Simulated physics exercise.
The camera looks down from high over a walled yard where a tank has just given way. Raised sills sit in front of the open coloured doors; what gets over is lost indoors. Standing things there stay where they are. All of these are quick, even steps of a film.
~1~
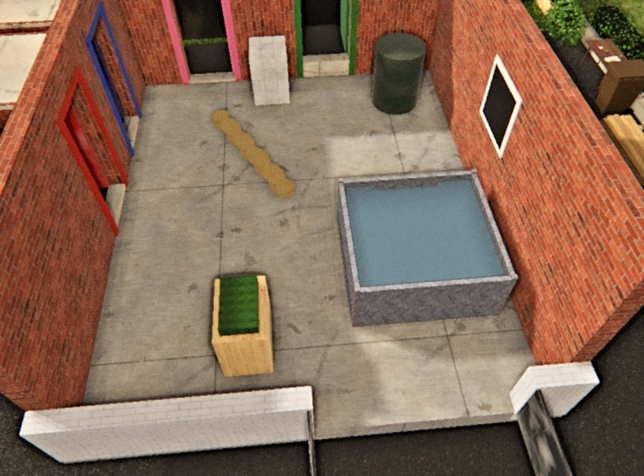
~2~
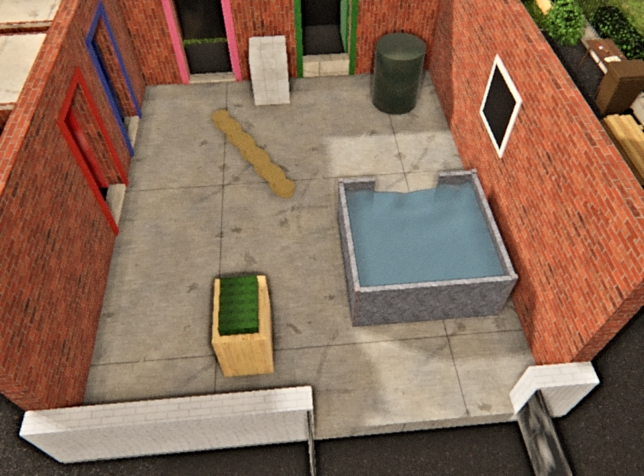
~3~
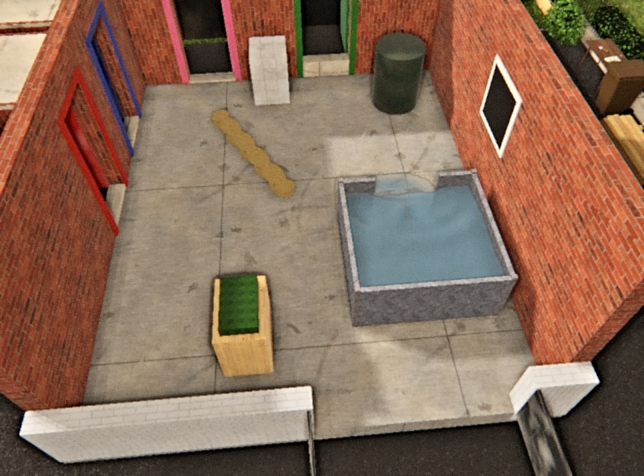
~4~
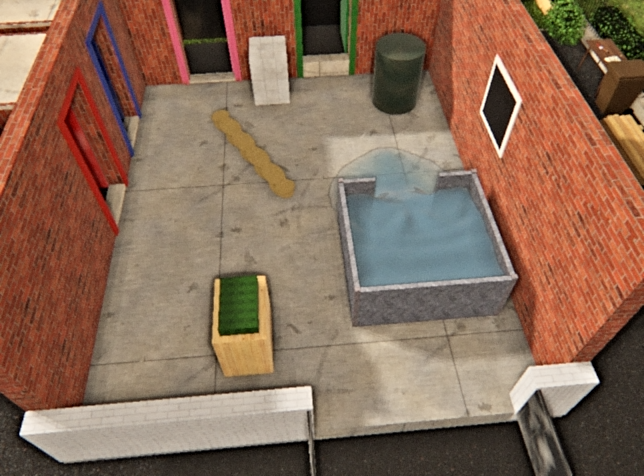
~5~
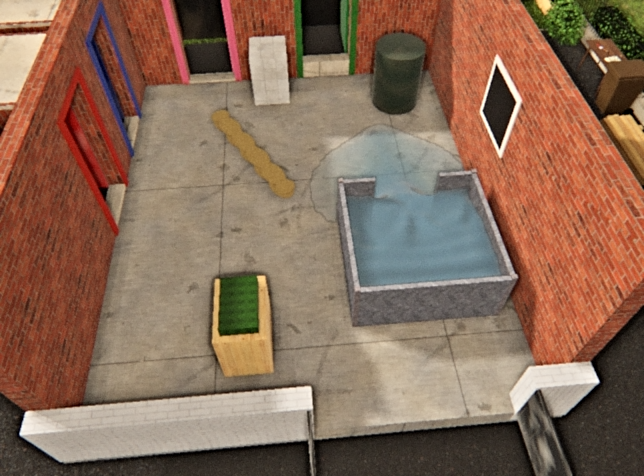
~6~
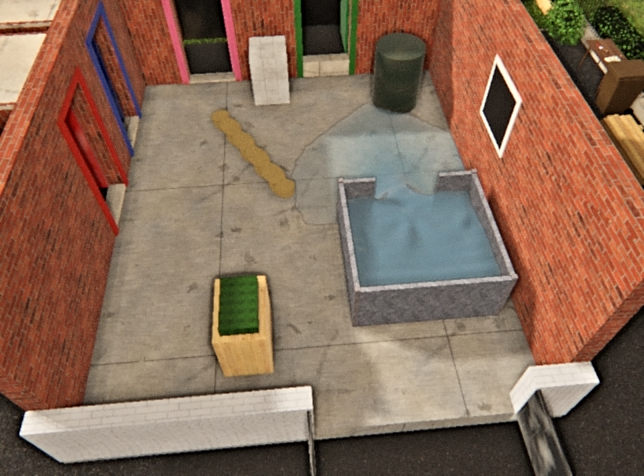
Water sits still in an open, grey-walled tank in a brick-walled yard, then a gap opens in the tank's far side. It pours out through the gap onto the concrete and spreads in a thin, clear sheet, widening toward the green barrel and the tan strip.
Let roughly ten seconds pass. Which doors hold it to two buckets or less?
The red door copes honestly, the blue door copes honestly, the pink door gets overwhelmed honestly, the green door copes honestly.
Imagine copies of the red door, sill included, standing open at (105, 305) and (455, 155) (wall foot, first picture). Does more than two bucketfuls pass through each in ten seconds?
Result - first door doesn't reach the limit, second door gets past the limit.
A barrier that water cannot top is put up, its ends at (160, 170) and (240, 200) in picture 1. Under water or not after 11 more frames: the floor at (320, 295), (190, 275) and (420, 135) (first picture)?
Taking the points in the order given, they are high and dry, high and dry and inundated.
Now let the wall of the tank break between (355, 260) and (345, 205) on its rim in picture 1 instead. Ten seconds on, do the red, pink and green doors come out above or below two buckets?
Red: Crosses the line; pink: Crosses the line; green: Falls short.
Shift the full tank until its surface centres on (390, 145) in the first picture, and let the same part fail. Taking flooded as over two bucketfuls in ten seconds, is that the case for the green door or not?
The green door exceeds the threshold.
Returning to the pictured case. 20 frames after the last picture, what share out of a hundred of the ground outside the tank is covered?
My estimate is close to 40 per cent.
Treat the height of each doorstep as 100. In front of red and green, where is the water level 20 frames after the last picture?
Around 0 in a hundred for the first and 80 in a hundred for the second.
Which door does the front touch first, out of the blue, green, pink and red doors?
Call: The one in green.
A moment on, water covers 30 % of the floor; the red door not reached, the blue door not reached, the pink door not reached, the green door wet at the sill, nothing in.
Next, water covers 35 % of the floor; the red door not reached, the blue door not reached, the pink door wet at the sill, nothing in, the green door wet at the sill, nothing in.
Then, water covers 40 % of the floor; the red door not reached, the blue door wet at the sill, nothing in, the pink door under two buckets in, the green door under two buckets in.
Later, water covers 65 % of the floor; the red door wet at the sill, nothing in, the blue door wet at the sill, nothing in, the pink door over two buckets in, the green door under two buckets in.
In the end, water covers 95 % of the floor; the red door wet at the sill, nothing in, the blue door wet at the sill, nothing in, the pink door far over two buckets in, the green door under two buckets in.
